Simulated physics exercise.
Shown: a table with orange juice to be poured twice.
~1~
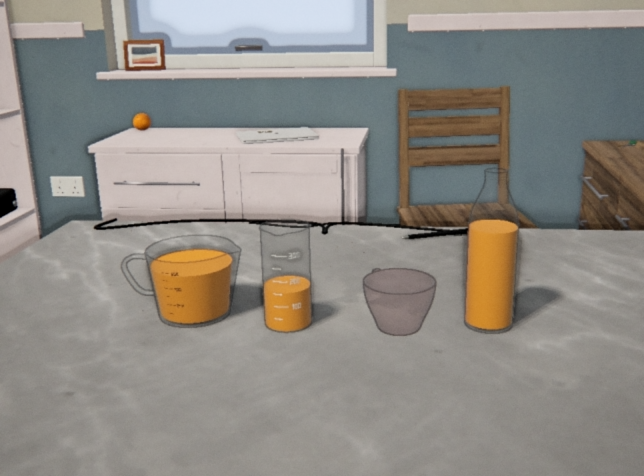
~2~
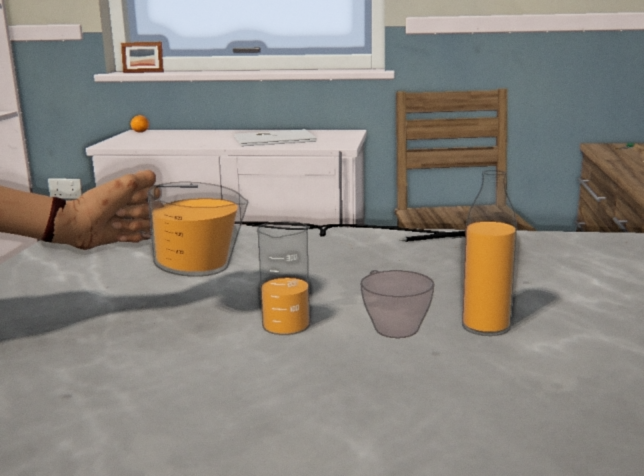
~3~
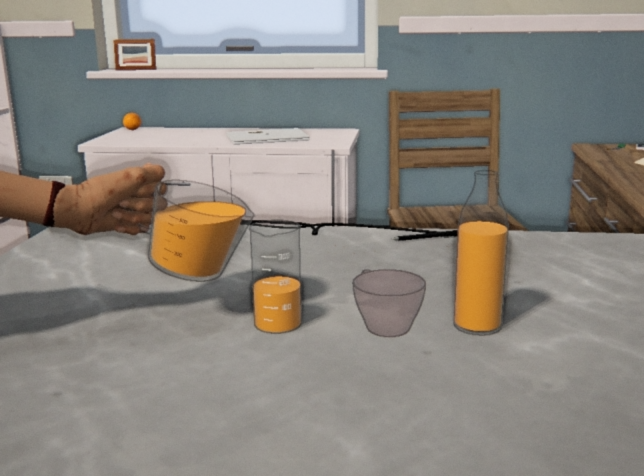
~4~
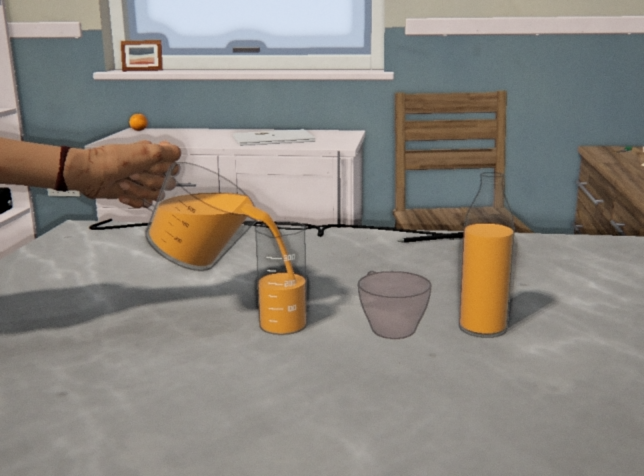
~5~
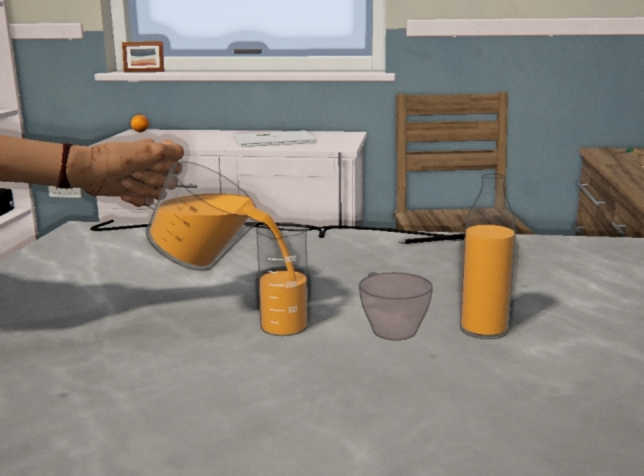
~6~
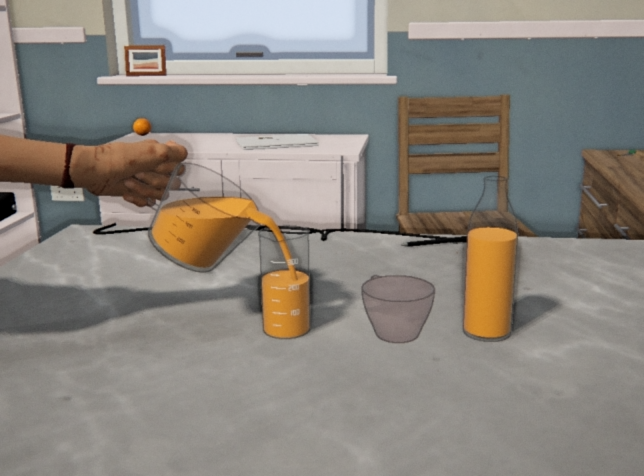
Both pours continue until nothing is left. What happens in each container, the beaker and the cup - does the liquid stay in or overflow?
I'd say the beaker can't take that much, I'd say the cup can't take that much.
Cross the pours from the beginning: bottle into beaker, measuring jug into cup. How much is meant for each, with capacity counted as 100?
The first would be asked to take around 130 per cent of its volume, the second around 200 per cent.
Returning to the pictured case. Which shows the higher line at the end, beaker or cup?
The one on the left.
Shortly, the beaker is full to the brim, some went over its rim.
At the finish, the beaker is full to the brim, some went over its rim; the cup is full to the brim, some went over its rim.
